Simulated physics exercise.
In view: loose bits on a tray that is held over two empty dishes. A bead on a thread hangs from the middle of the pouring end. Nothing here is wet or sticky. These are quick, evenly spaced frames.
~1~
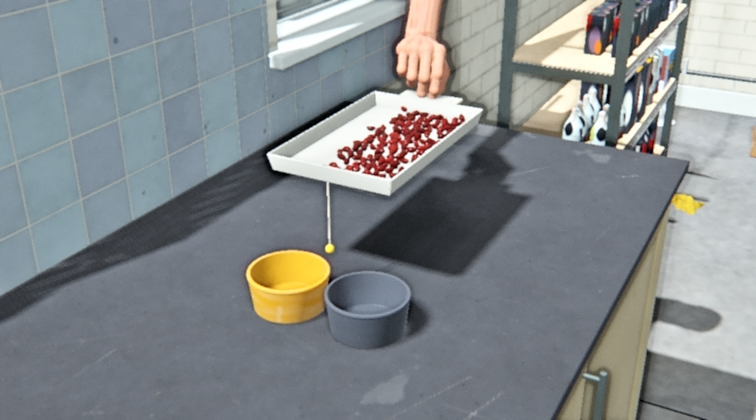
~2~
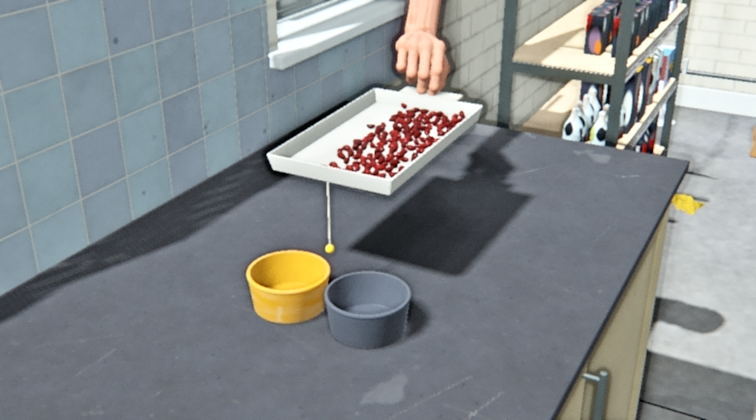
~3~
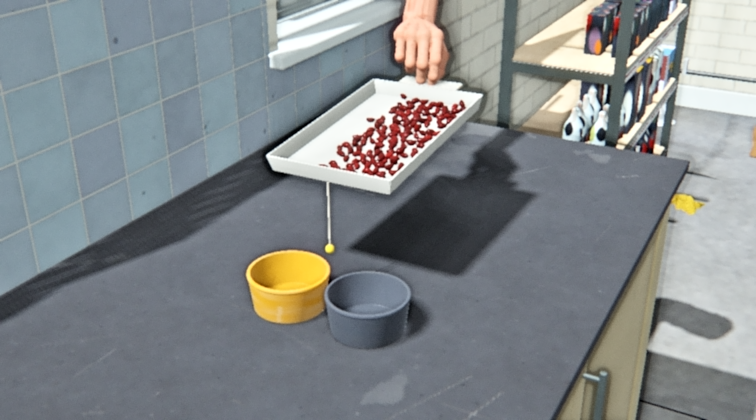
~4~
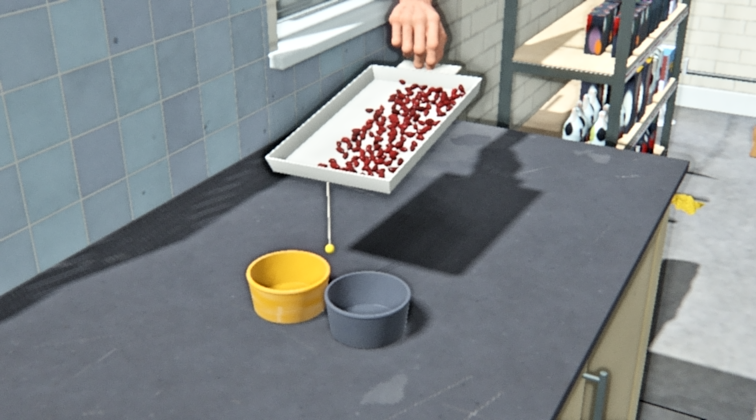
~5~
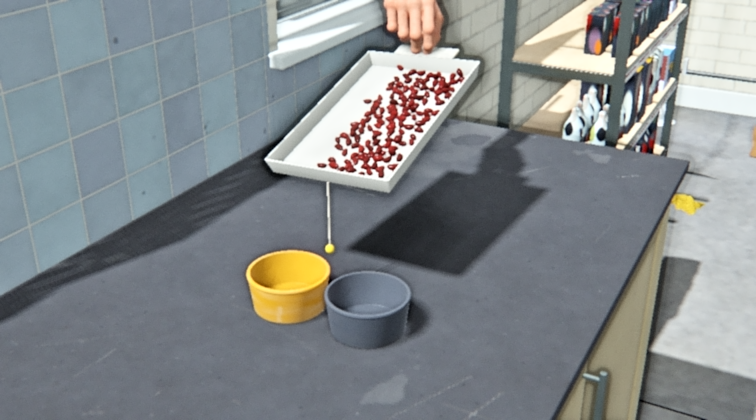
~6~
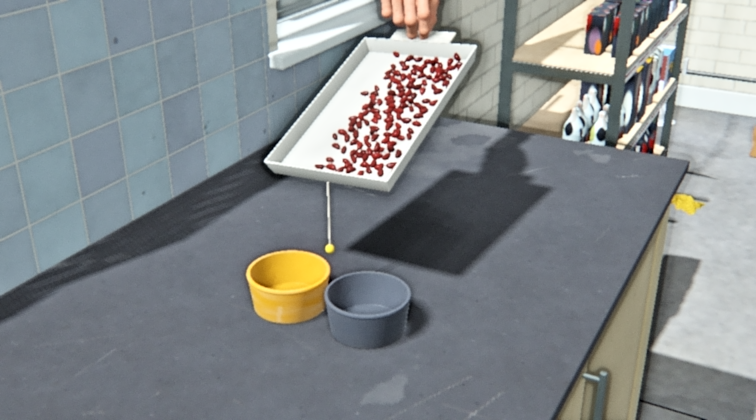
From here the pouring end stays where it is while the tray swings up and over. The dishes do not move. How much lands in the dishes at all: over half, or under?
They take more than half between them.
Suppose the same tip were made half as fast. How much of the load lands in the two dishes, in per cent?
About 60 per cent.
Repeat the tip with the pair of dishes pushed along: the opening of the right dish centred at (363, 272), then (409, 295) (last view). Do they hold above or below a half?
First not half, then less than half.
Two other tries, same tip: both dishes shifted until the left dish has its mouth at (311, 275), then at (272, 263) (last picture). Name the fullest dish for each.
The first try: The dish on the left. The second: Left.
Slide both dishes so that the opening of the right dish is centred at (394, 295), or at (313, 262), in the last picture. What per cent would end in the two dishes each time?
Roughly 50 per cent, and 40 per cent.
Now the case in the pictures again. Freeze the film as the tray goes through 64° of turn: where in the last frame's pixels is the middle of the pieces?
At about (322, 150).
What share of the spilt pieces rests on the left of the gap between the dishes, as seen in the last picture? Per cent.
Close to 90 per cent.
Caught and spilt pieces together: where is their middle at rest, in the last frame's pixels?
Near (283, 303).
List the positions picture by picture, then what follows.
The first frame shows corners of the pouring end at (273, 153) and (389, 178), level; middle of the load at (397, 139), kidney beans; left dish at (267, 303); right dish at (347, 327); bead on its thread at (330, 249).
The second frame shows corners of the pouring end at (273, 154) and (389, 178), level; middle of the load at (397, 137).
The third frame shows corners of the pouring end at (272, 155) and (388, 178), tipped barely, lowest at the left corner; middle of the load at (397, 131).
The fourth frame shows corners of the pouring end at (271, 156) and (387, 178), tipped a little, lowest at the left corner; middle of the load at (396, 123).
The fifth frame shows corners of the pouring end at (270, 158) and (386, 178), tipped clearly, lowest at the left corner; middle of the load at (394, 114).
The sixth frame shows corners of the pouring end at (270, 160) and (385, 178), tipped clearly, lowest at the left corner; middle of the load at (392, 106); left dish at (267, 303); right dish at (347, 327).
Soon after the last picture, tray tipped steeply; nearly all on the tray; a stray few in the air.
A little later, tray tipped past a quarter turn; about half on the tray; a stray few in the right dish; about a quarter in the left dish; about a quarter outside both; a small part in the air.
Later still, tray tipped past a quarter turn; a small part in the right dish; about half in the left dish; about a third outside both.
At rest, tray tipped past a quarter turn; a small part in the right dish; about half in the left dish; about a third outside both.
